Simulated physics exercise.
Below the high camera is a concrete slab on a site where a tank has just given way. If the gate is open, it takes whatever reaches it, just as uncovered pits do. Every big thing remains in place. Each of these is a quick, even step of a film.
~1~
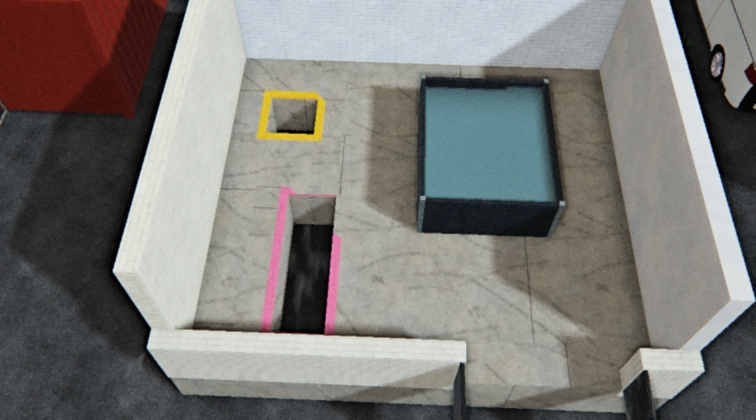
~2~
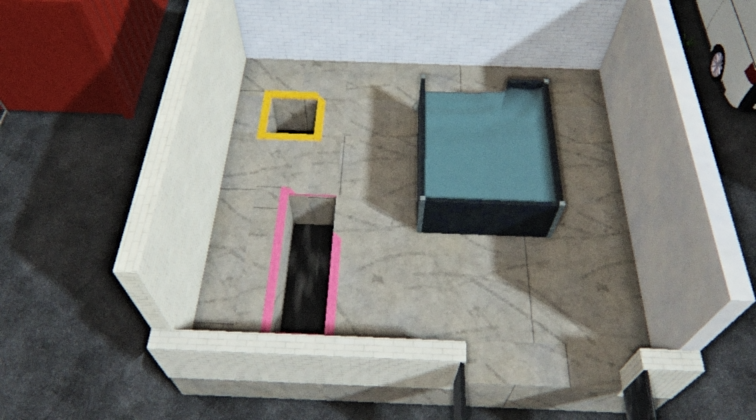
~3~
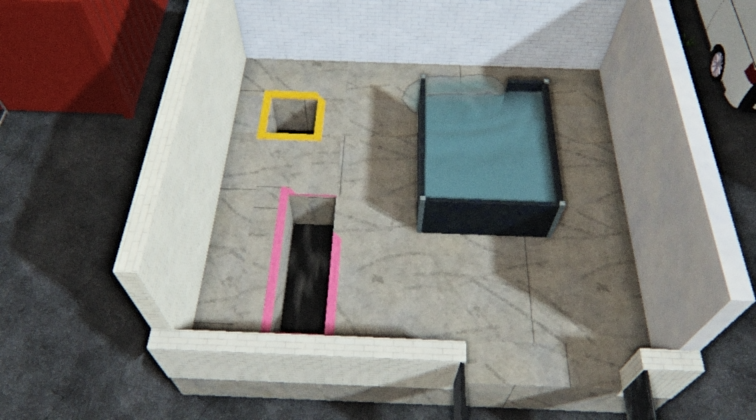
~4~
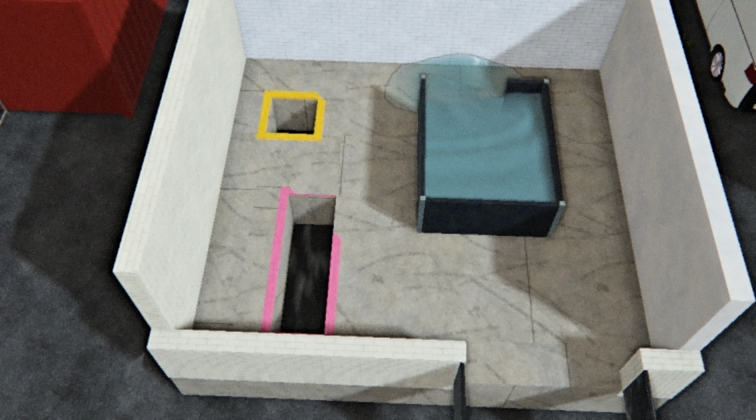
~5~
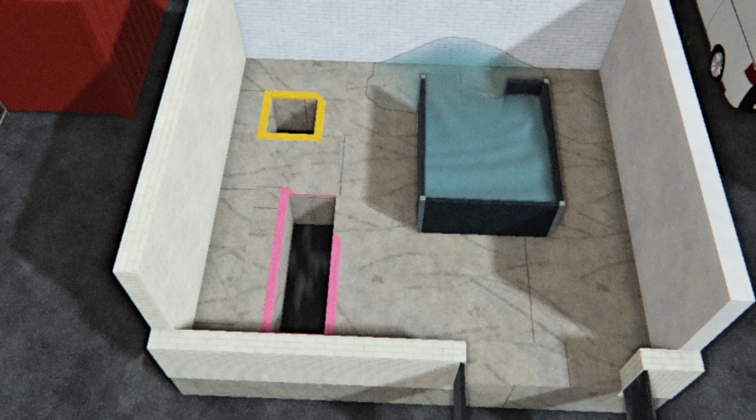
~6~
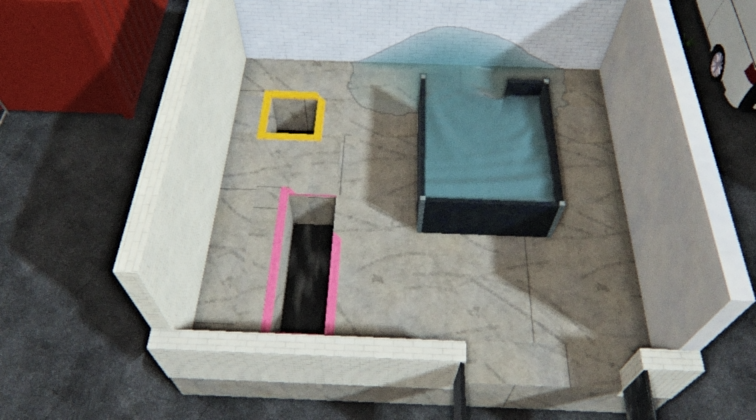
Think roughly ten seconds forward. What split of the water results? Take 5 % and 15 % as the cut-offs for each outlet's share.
As I see it, the gate is busy - draining past fifteen per cent; the pink pit is moderately busy - draining five to fifteen per cent; the yellow pit is busy - draining past fifteen per cent.
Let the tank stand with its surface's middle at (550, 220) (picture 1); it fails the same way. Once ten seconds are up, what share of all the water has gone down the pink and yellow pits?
The pink pit gets 12 per cent, the yellow pit 30 per cent.
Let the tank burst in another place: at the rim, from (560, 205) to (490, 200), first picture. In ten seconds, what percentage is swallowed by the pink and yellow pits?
Result - pink: 6 %; yellow: 0 %.
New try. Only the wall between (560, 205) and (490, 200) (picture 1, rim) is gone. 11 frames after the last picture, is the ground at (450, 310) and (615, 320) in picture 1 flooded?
The first would be drenched and the second drenched.
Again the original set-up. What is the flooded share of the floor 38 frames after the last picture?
75 %.
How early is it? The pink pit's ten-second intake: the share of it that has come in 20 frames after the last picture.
Share by then: About 10 in a hundred.
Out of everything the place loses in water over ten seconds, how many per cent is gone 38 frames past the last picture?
Around 60 per cent.
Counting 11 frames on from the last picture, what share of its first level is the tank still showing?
Estimate: Some 46 %.
A moment on, water covers 25 % of the floor; the gate 0 %, the pink pit 0 %, the yellow pit 0 %.
Next, water covers 35 % of the floor; the gate 0 %, the pink pit 0 %, the yellow pit 4 %.
Then, water covers 65 % of the floor; the gate 0 %, the pink pit 1 %, the yellow pit 11 %.
Later, water covers 75 % of the floor; the gate 9 %, the pink pit 6 %, the yellow pit 20 %.
In the end, water covers 90 % of the floor; the gate 19 %, the pink pit 11 %, the yellow pit 26 %.
